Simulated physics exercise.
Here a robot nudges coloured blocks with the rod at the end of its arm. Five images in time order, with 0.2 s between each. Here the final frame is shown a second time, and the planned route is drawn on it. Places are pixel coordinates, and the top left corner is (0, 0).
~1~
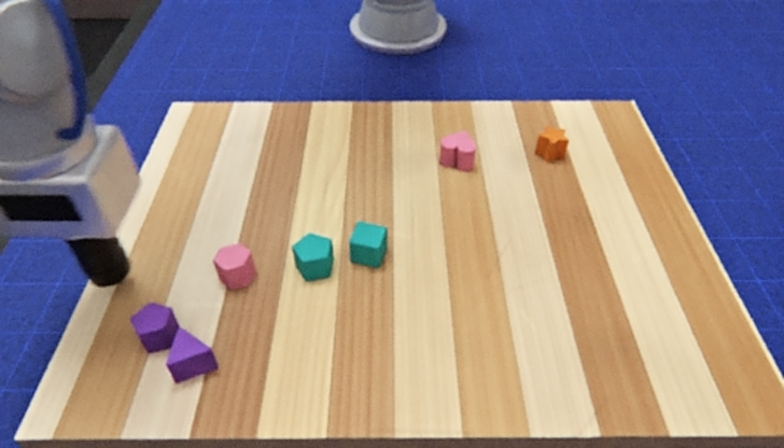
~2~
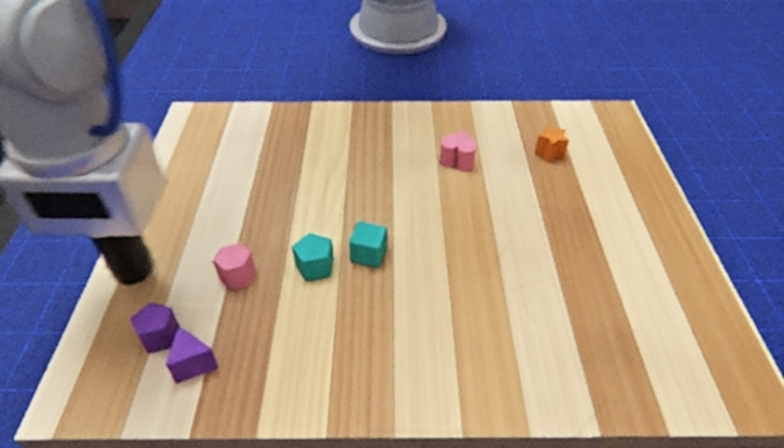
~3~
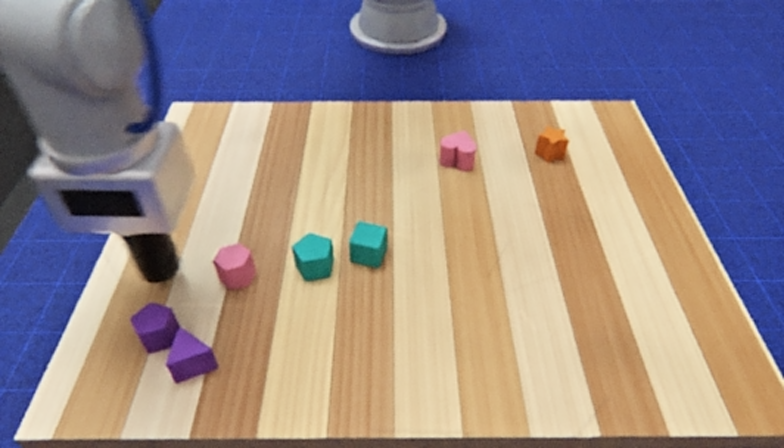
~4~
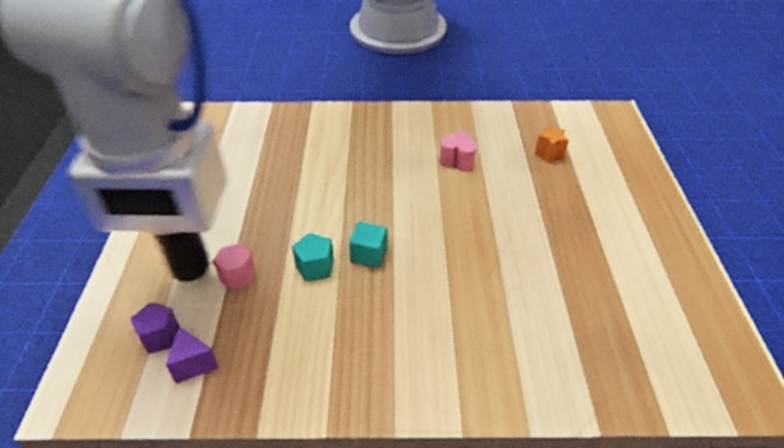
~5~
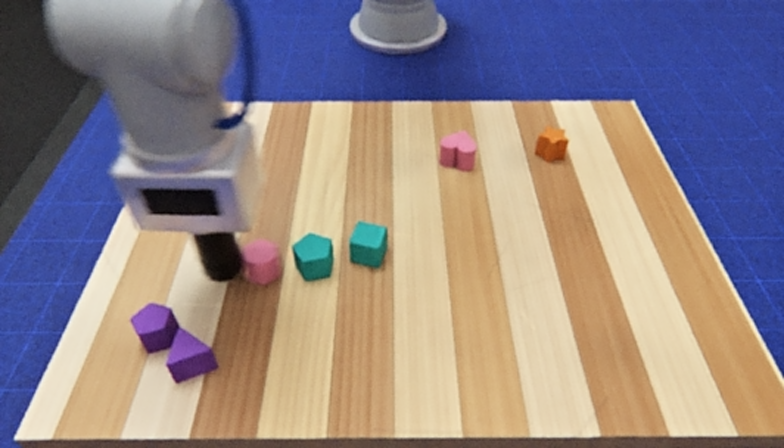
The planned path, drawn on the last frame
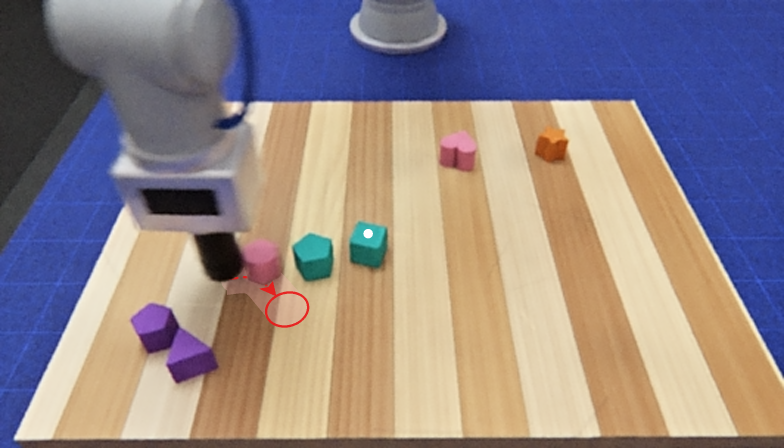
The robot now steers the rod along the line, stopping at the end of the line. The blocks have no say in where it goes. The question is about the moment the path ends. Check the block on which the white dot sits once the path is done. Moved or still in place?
That block stands still.
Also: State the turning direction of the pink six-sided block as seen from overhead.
Its spin: Anticlockwise.
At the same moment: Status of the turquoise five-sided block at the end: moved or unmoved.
It is moved off its spot.
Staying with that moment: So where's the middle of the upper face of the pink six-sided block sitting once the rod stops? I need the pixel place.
Its top middle will sit at (293, 245).
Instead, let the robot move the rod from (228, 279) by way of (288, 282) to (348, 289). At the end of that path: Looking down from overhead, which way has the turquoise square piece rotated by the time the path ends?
Short answer: Counterclockwise.
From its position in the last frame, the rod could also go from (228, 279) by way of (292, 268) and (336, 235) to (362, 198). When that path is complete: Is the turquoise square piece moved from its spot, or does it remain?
It is shifted.
The line goes from (228, 279) via (255, 278) and (272, 292), ending at (287, 309); the dot is on the turquoise square piece.
The first path, step by step. Halfway along, rod at (262, 272); pink six-sided block at (293, 245), turned 50° anticlockwise; turquoise five-sided block at (328, 241), turned 35° clockwise.
At the end, rod at (285, 298); pink six-sided block at (293, 245), turned 50° anticlockwise; turquoise five-sided block at (328, 241), turned 35° clockwise; turquoise square piece unmoved.
